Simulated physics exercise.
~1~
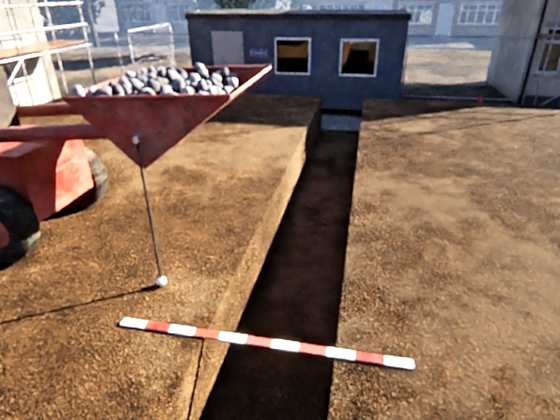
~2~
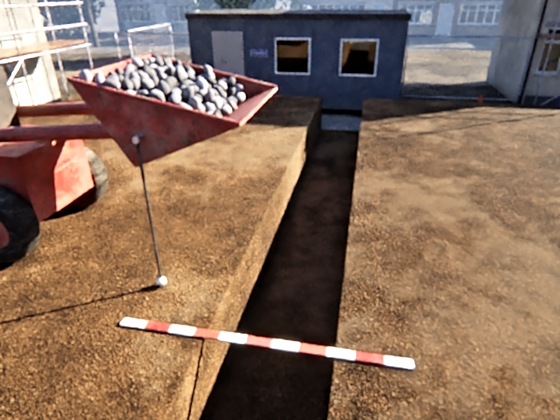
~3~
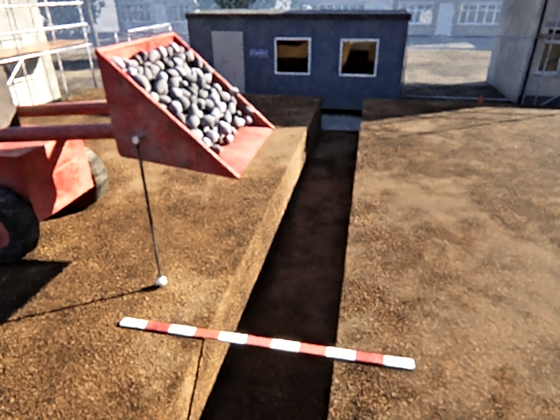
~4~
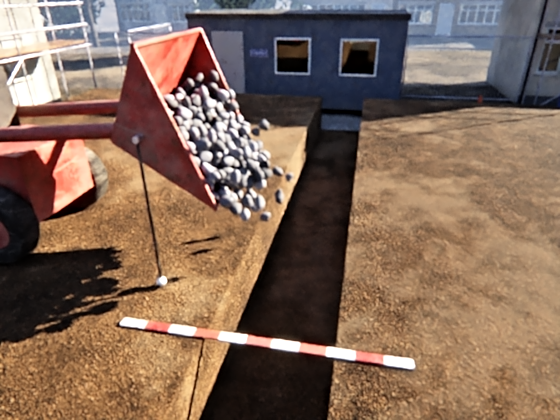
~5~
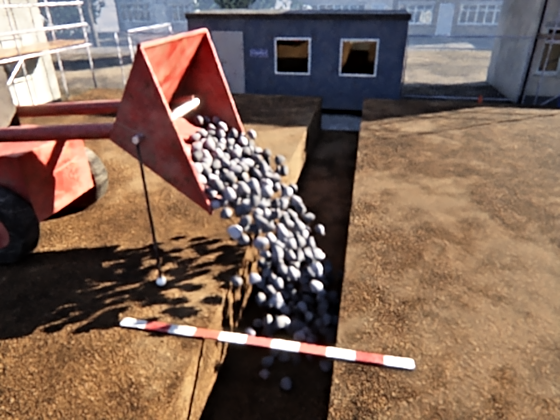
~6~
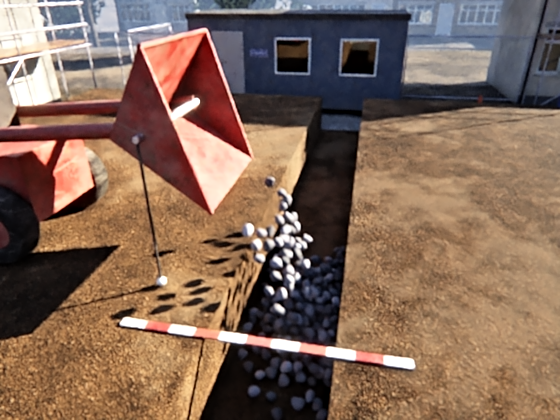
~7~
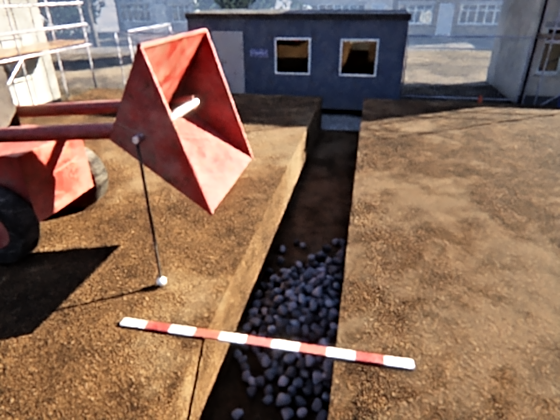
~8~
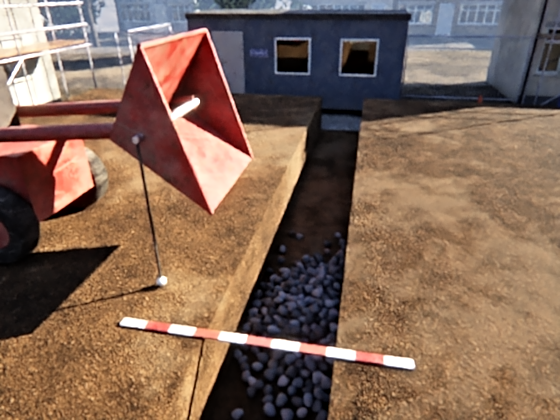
On a dirt lot in front of a dark blue building, a red loader bucket full of rounded grey stones tipped steeply to the right, and the stones poured into the trench, where they settled in a heap beneath the emptied bucket's red and white pole.
